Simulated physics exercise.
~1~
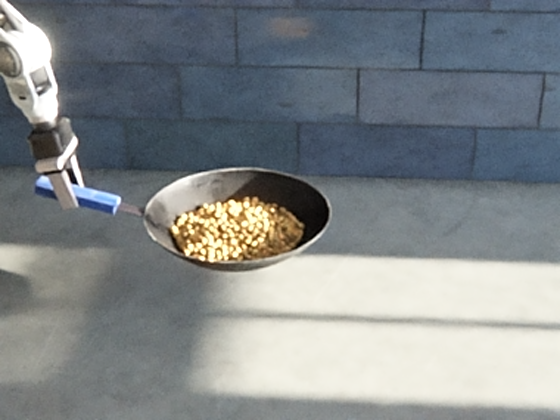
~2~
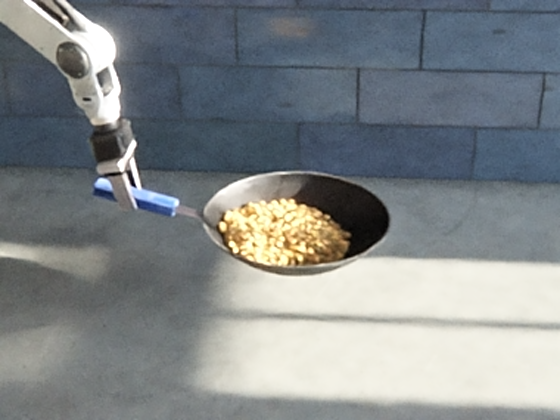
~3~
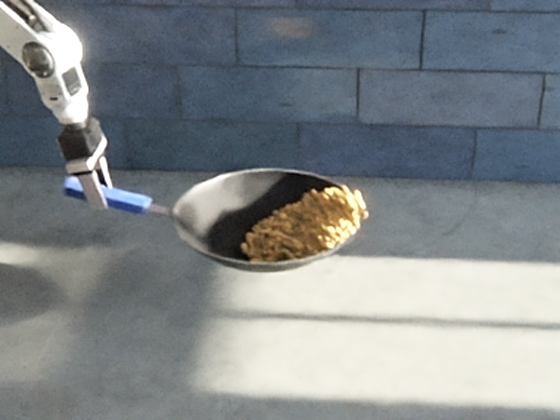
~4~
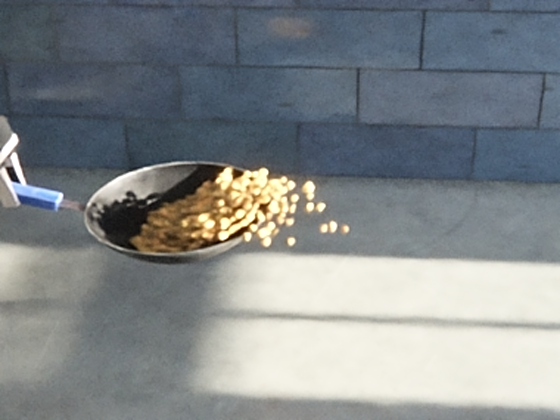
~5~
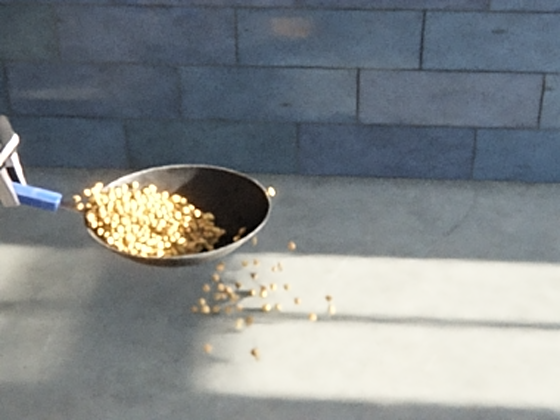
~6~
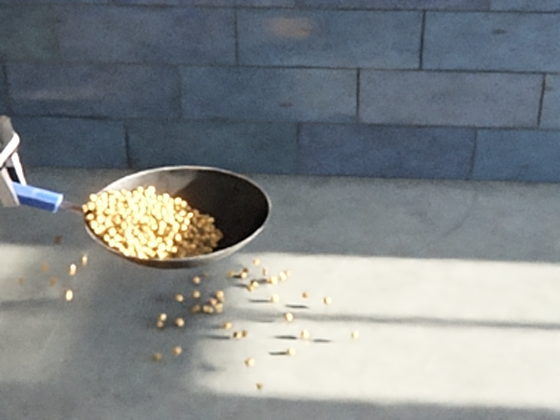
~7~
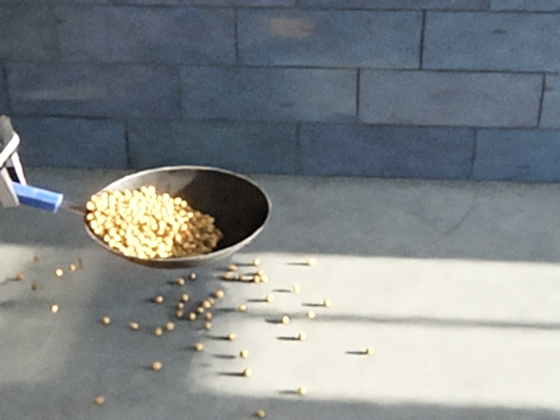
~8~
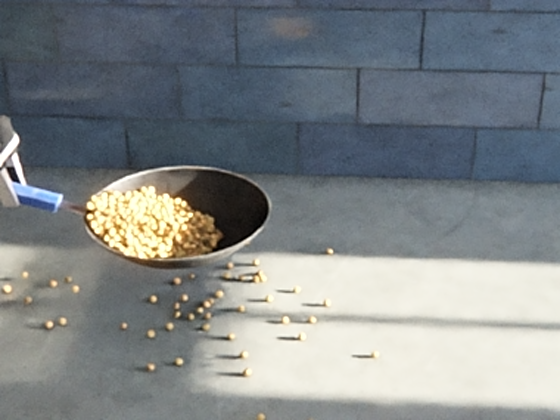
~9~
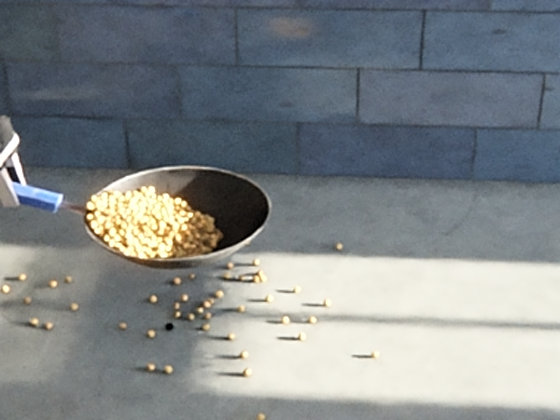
The clip shows a robotic arm holding a dark wok of dried chickpeas above a grey surface, moving it right and then back left. The chickpeas surge toward the far rim and some spill, scattering below, while most remain heaped near the handle as the wok stays still.
